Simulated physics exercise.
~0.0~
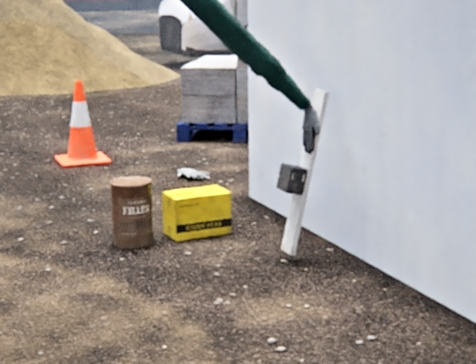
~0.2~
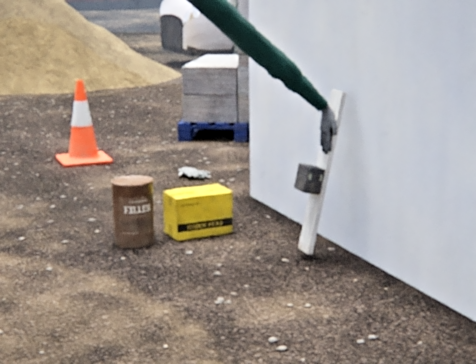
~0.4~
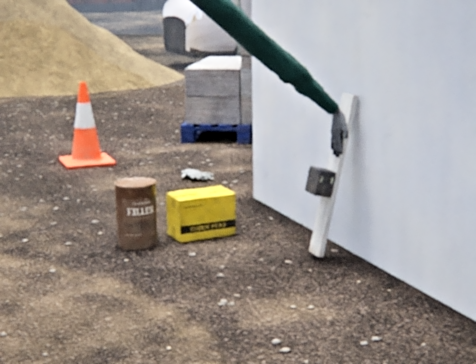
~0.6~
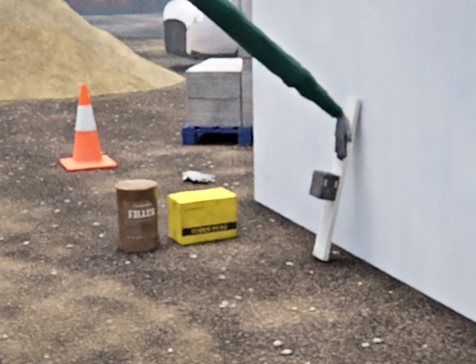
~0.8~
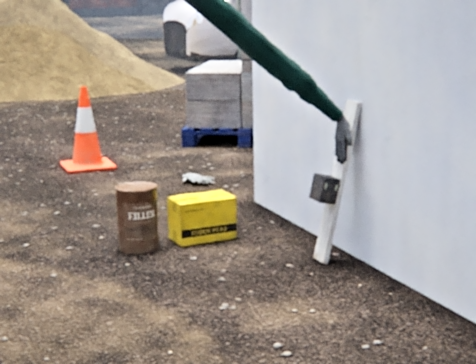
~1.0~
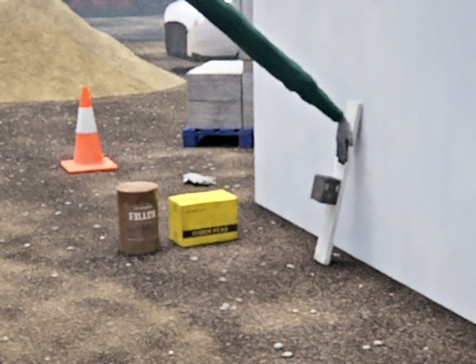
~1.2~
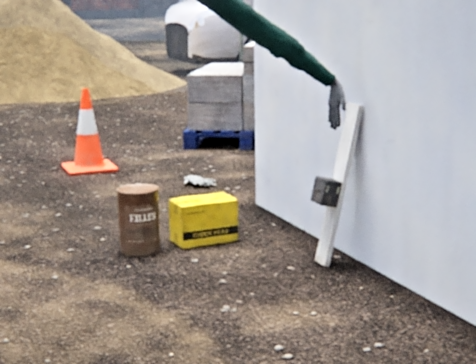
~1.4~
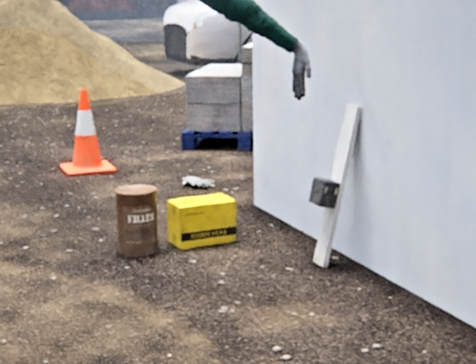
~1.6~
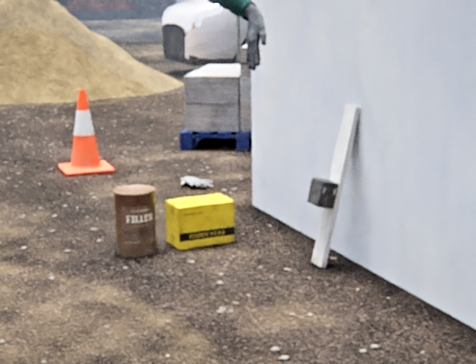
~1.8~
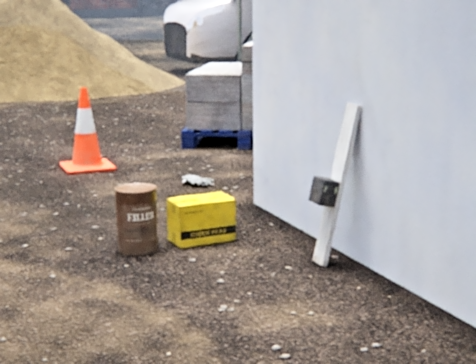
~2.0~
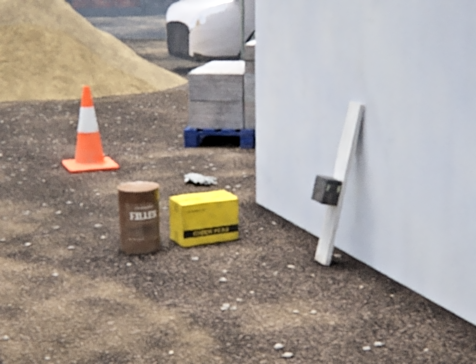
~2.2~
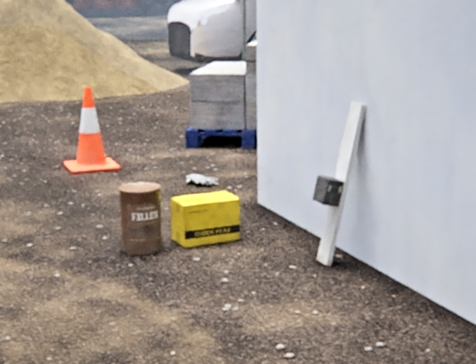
In the video, a gloved hand in a green sleeve moves a white plank with a small gray block attached rightward along a pale wall, leans it there, then lets go and withdraws; the plank stays propped, while a brown pail and yellow box remain in place nearby.
